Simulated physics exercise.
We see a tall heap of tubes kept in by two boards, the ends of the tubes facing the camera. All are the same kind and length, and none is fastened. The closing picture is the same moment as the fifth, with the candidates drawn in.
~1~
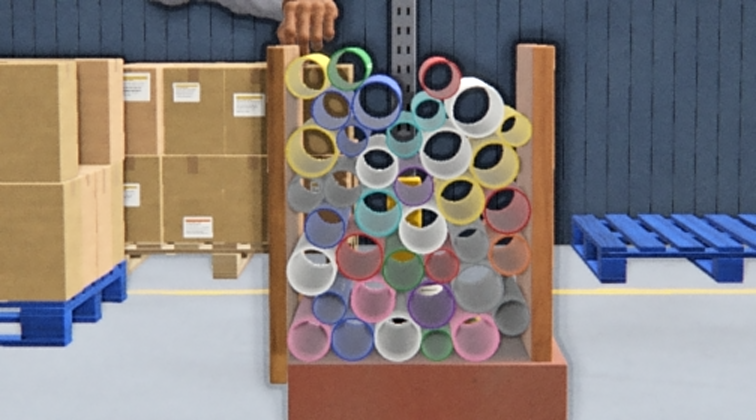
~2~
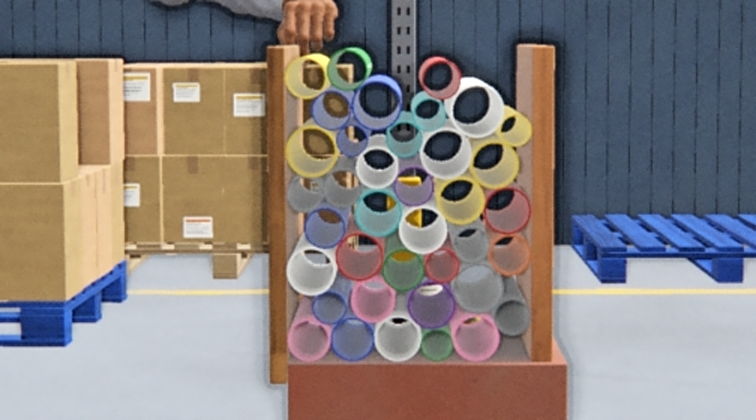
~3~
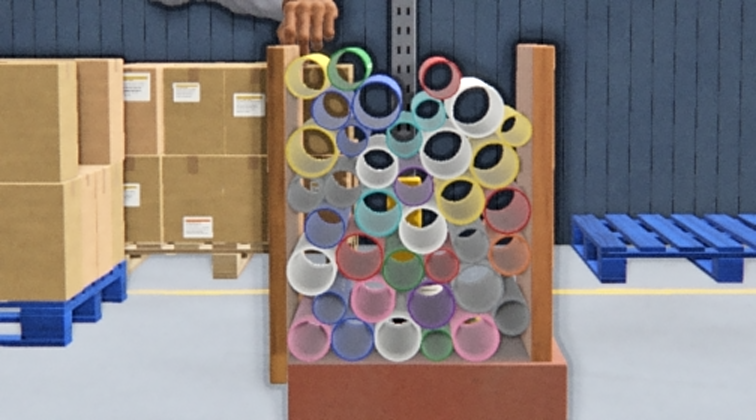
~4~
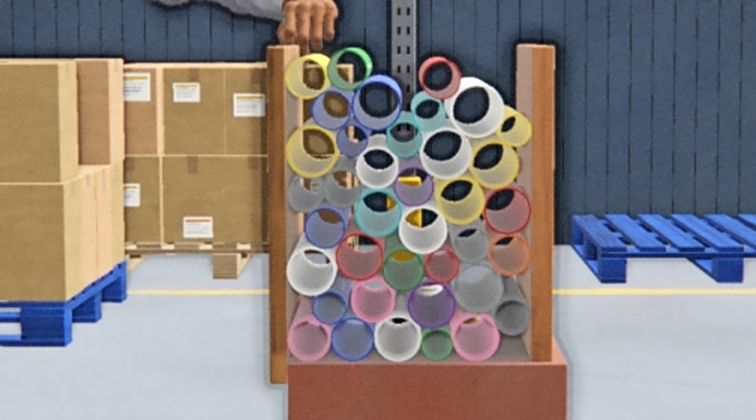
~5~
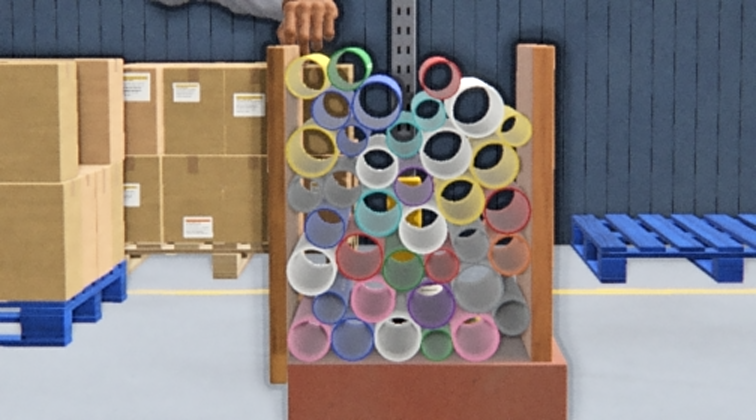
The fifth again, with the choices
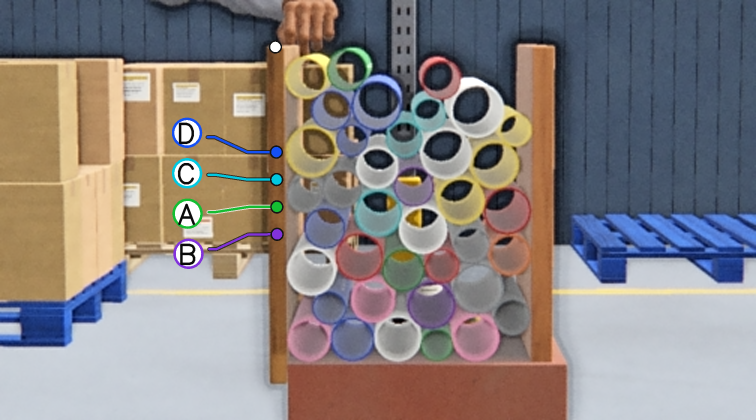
A hand rests on the left board beside a still heap of colourful tubes.
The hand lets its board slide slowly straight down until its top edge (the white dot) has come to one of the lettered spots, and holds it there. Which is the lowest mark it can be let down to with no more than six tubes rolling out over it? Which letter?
No lower than A.
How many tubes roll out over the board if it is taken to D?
At D the number is one.
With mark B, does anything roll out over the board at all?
Yes.
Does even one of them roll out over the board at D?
Yes.
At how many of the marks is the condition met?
Three of them.
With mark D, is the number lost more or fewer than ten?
At D, fewer than ten.
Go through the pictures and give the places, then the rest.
In the first picture, a white tube (423, 229); a red tube (507, 211); a white tube (377, 167).
In the second picture, a white tube (377, 167); a blue tube (331, 111).
In the third picture, a green tube (347, 70); side board (287, 202).
In the fourth picture, a pink tube (309, 340); a blue tube (330, 308).
In the fifth picture, a grey tube (478, 289); a white tube (423, 229); a red tube (507, 211).
On the marked copy, A at (277, 207); B at (277, 234); C at (277, 180); D at (276, 152); the white dot at (275, 47).
Following A. Soon after the start, top of the board (286, 123).
Later, top of the board (287, 205).
In the end, top of the board (287, 206), six out over the board.
As for the rest, B more than six out over the board; C four out over the board; D one out over the board.
